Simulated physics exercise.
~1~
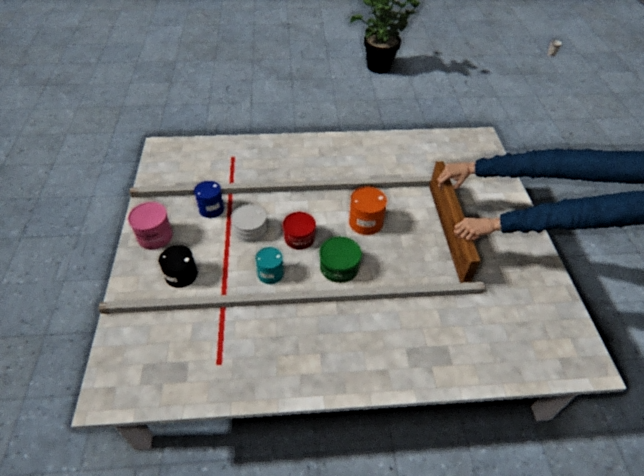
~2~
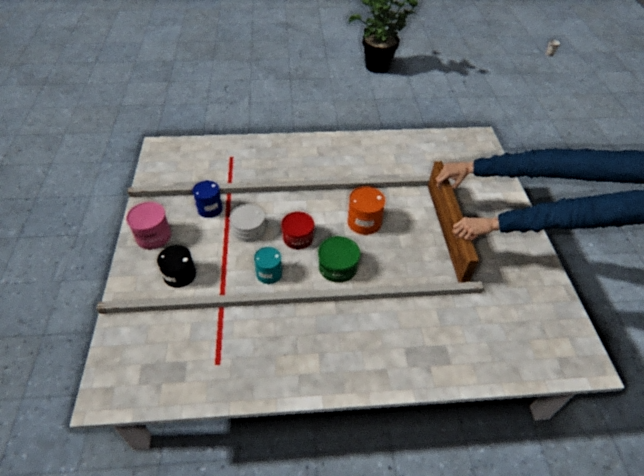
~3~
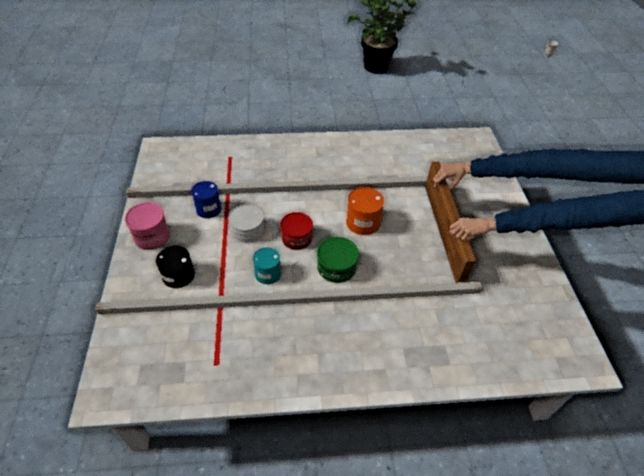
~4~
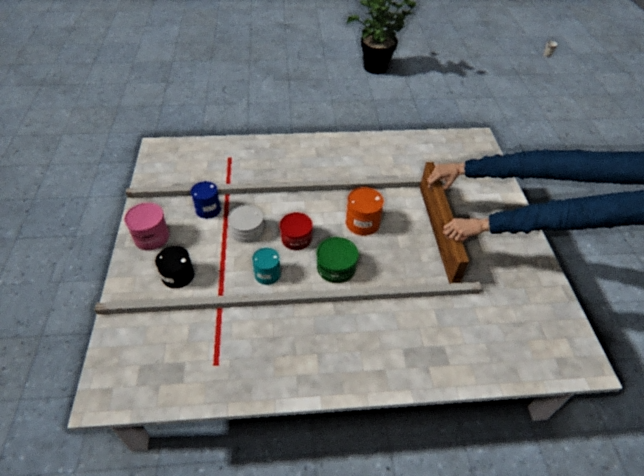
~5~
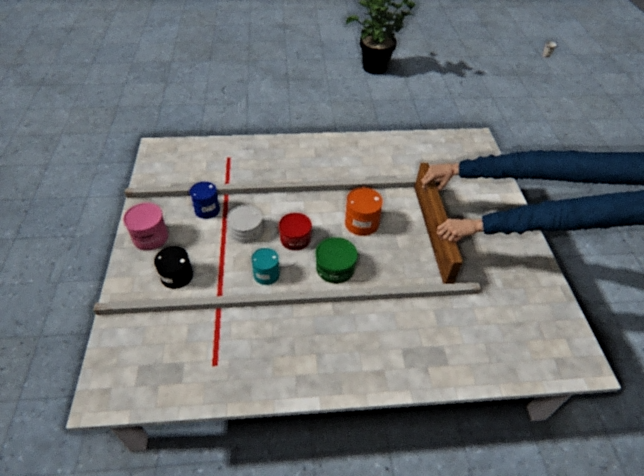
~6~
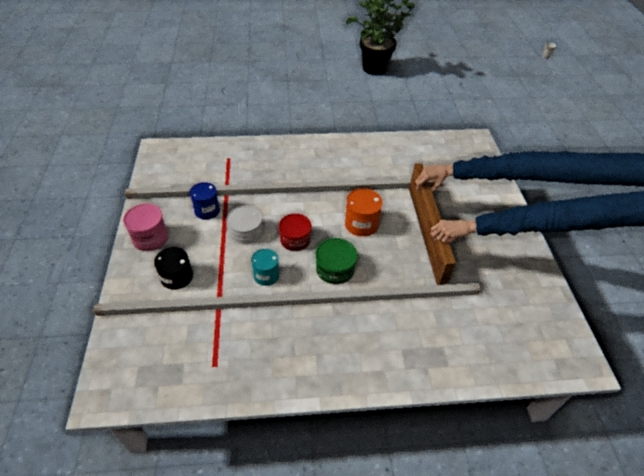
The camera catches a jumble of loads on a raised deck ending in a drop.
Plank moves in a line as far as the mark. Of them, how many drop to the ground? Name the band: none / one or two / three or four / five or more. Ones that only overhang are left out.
Band: None.
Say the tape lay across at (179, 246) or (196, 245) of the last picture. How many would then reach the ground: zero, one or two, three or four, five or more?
In that order: 1 or 2; one or two.
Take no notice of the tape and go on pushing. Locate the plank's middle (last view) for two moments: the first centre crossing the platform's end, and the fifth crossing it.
Earlier crossing: About (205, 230); later crossing: About (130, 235).
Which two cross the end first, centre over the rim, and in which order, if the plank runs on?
Listed earliest first, it's the pink pail and then the white canister.
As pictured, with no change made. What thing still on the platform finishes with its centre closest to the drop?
The pink pail winds up nearest.
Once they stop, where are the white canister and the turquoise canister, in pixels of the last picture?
Look around (169, 226) for the first and around (163, 286) for the second.
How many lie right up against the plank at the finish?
That number would be 2.
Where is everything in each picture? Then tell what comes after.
The first picture shows pink pail (151, 226); black canister (179, 267); blue canister (209, 200); plank (452, 220); tape (227, 242).
The second picture shows black canister (177, 267); orange canister (366, 211).
The third picture shows blue canister (207, 200); red pail (297, 231).
The fourth picture shows pink pail (148, 227); plank (441, 220).
The fifth picture shows black canister (174, 268); white canister (245, 224).
The sixth picture shows pink pail (147, 228); black canister (174, 268); blue canister (205, 201); plank (429, 222); tape (223, 244).
A little later, none off yet; pink pail at rest near (147, 228); black canister at rest near (174, 268); blue canister at rest near (205, 201).
When it is over, the number that fall off is zero.
